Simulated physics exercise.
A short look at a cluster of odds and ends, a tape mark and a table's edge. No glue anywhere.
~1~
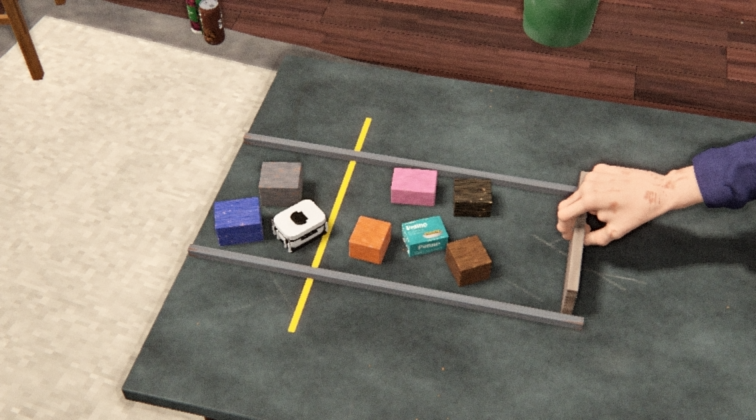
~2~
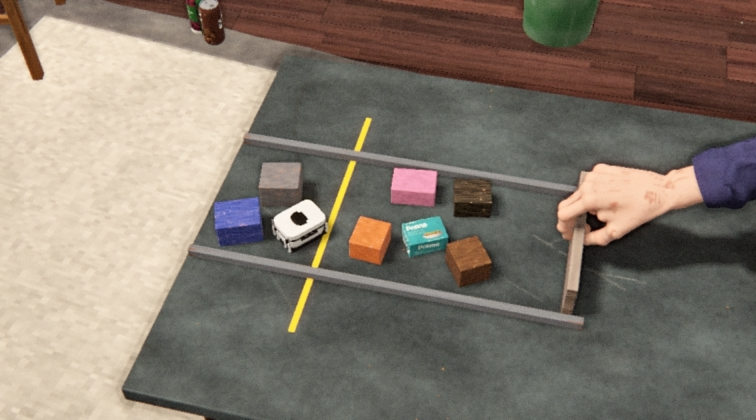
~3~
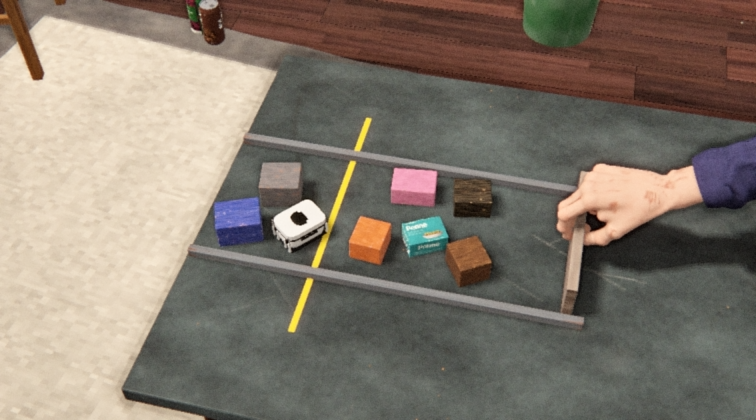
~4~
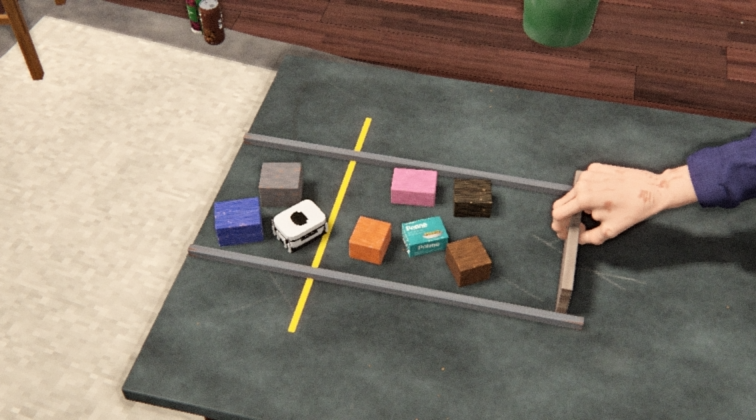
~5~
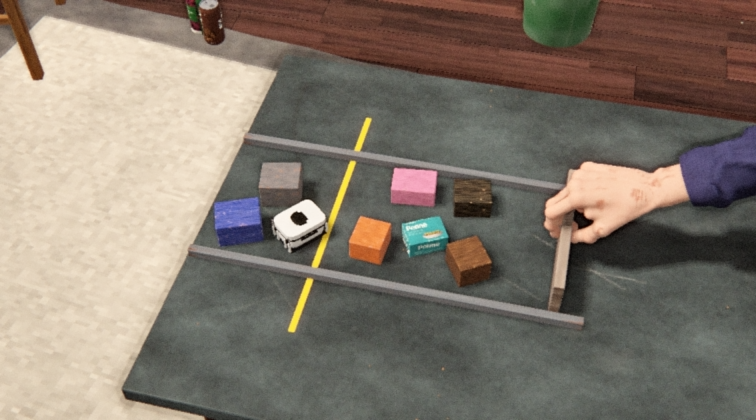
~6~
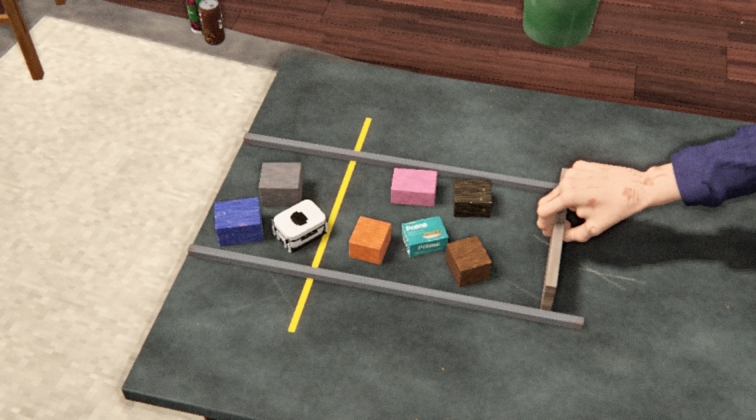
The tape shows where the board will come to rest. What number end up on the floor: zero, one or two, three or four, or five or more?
Outcome: The number that fall off is zero.
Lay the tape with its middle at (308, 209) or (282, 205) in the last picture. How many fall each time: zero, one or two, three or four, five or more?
One after another: One or two; one to two.
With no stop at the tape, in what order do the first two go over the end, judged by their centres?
They are the blue block, then the white case.
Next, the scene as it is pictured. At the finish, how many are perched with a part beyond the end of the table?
Overhanging: 1.
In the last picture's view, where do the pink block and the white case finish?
About (293, 163), and the other about (247, 219).
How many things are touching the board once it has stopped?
3 of them.
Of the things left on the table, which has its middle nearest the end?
It is the blue block.
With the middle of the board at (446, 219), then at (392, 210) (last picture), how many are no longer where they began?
At the one place 4, at the other 6.
Soon after, none off yet; blue block at rest near (239, 222); grey block at rest near (282, 184); white case at rest near (300, 226).
In the end, the number that fall off is zero.
